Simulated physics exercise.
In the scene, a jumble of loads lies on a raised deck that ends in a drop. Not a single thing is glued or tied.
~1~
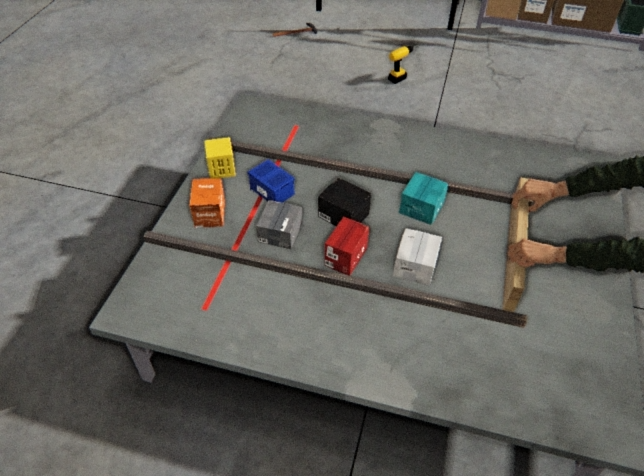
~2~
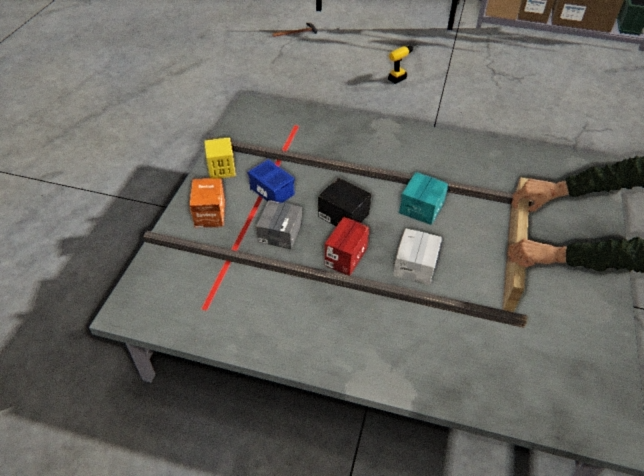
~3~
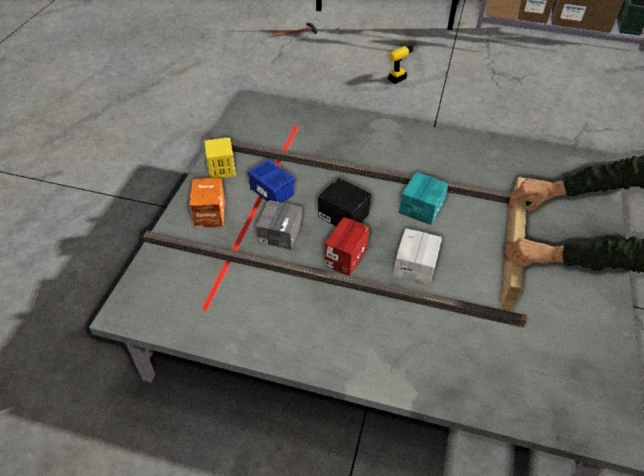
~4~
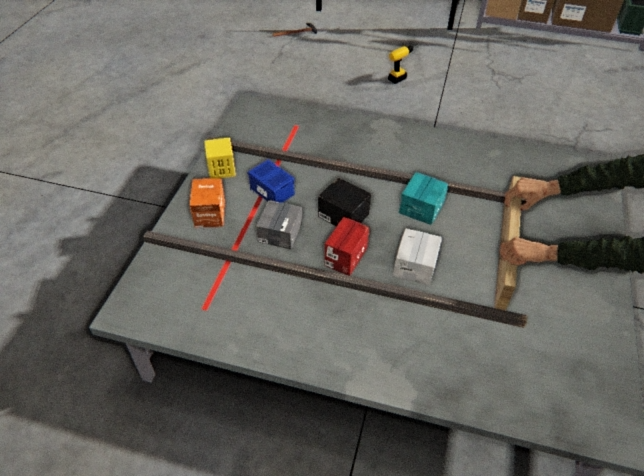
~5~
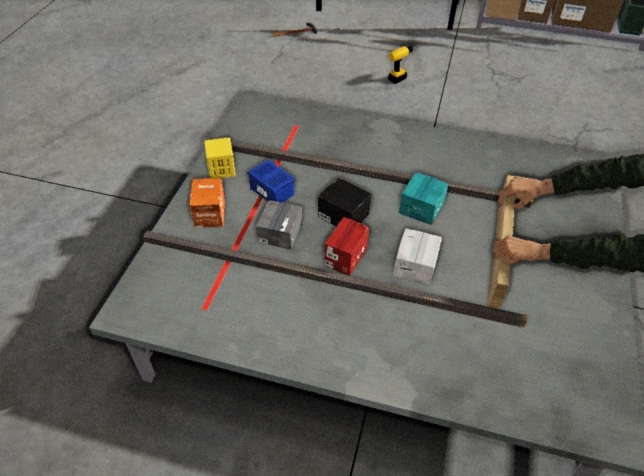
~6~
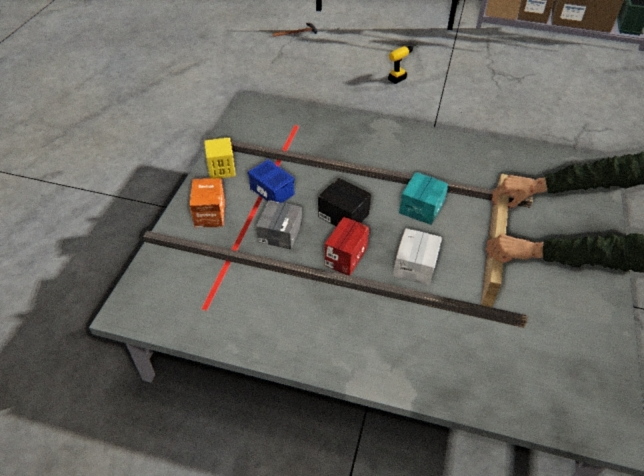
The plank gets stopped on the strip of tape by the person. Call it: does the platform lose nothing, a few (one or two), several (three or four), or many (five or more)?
It loses a few, one or two.
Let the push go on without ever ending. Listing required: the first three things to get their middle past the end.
In order: The orange box, then the yellow crate, then the grey parcel.
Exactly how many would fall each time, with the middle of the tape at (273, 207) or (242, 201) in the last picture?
In that order 1 and 3.
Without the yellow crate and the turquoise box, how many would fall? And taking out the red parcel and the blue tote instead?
The count is 1 in the first case and 0 in the second.
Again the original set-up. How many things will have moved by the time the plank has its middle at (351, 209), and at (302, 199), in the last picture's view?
Answer - first 5, then 8.
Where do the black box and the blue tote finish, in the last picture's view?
Going in order, first (219, 186) and next (216, 162).
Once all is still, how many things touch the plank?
That makes 2.
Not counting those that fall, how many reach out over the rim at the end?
That comes to 1 of them.
Early on, none off yet; yellow crate at rest near (220, 159); orange box at rest near (208, 203); blue tote at rest near (272, 184).
Finally, the number that fall off is one or two; lost, orange box and yellow crate.
